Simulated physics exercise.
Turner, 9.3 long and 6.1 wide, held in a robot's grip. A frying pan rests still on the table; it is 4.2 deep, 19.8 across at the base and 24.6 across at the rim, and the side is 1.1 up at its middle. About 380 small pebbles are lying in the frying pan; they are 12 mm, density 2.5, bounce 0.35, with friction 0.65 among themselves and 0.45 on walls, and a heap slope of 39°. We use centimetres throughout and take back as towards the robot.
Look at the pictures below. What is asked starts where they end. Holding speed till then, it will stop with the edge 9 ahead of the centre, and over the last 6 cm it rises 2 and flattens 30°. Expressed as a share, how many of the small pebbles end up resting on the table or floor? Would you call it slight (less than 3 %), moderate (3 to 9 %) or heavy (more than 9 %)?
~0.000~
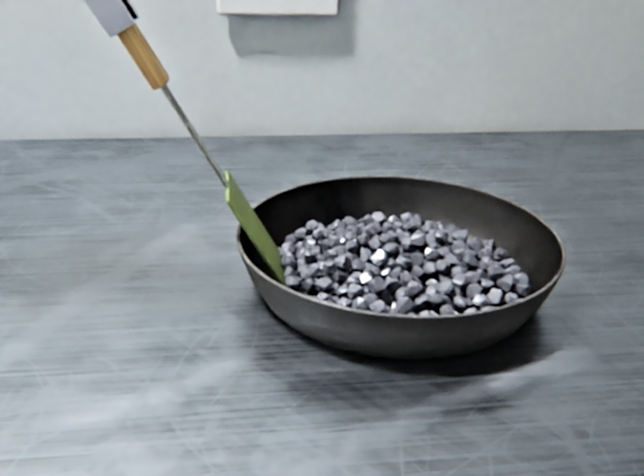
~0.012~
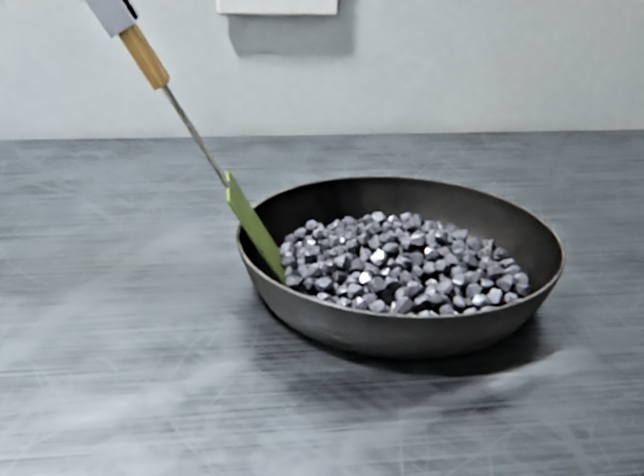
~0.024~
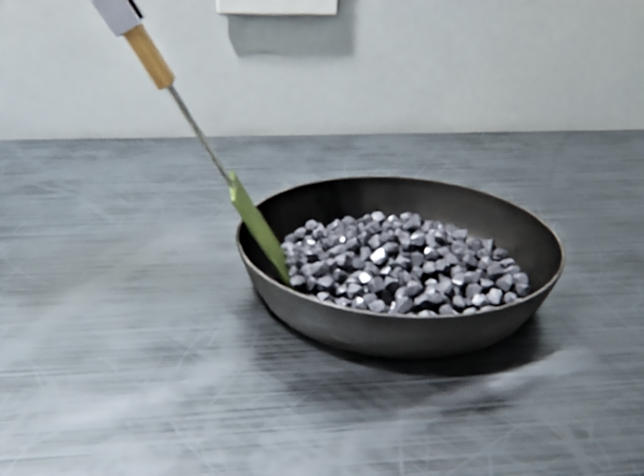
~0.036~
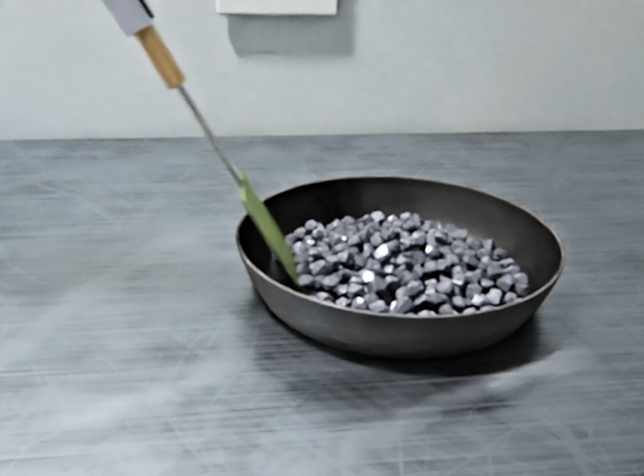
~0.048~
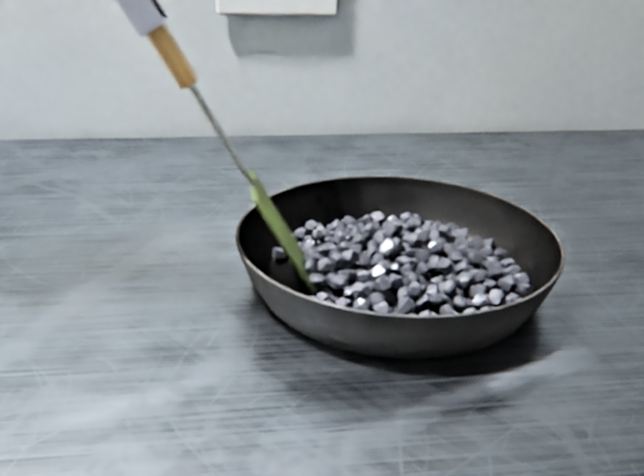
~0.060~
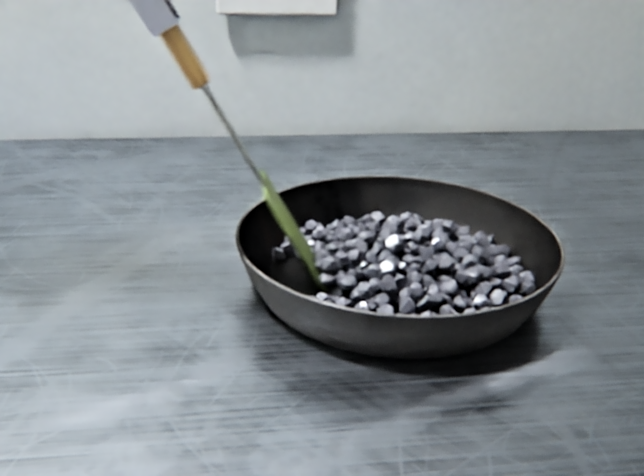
I would call it moderate, 3 to 9 %.
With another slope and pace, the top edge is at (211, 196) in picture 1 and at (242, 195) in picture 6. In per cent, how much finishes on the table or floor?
Some 5 per cent.
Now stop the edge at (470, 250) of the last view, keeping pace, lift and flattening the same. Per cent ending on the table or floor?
Something near 0 in a hundred.
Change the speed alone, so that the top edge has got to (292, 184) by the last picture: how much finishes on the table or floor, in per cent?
About 15 percent.
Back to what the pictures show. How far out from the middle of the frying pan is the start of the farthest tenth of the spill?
Roughly 20 cm.
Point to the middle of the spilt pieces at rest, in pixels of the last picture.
It ends up around (582, 281).
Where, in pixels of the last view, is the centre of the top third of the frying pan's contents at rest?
Pixel estimate: About (502, 241).
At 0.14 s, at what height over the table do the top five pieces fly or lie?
I'd put it close to 4 cm.
After 0.14 s, sloping 61°, highest piece 5 above the table; 375 in the frying pan.
After 0.22 s, sloping 51°, highest piece 6 above the table; 374 in the frying pan, 1 on the blade or in flight.
After 0.46 s, sloping 31°, highest piece 5 above the table; 354 in the frying pan, 18 on the table or floor, 3 on the blade or in flight.
After 1.51 s, sloping 31°, highest piece 5 above the table; 354 in the frying pan, 21 on the table or floor.
At rest, 354 in the frying pan, 21 on the table or floor. That is 6 % on the table or floor.
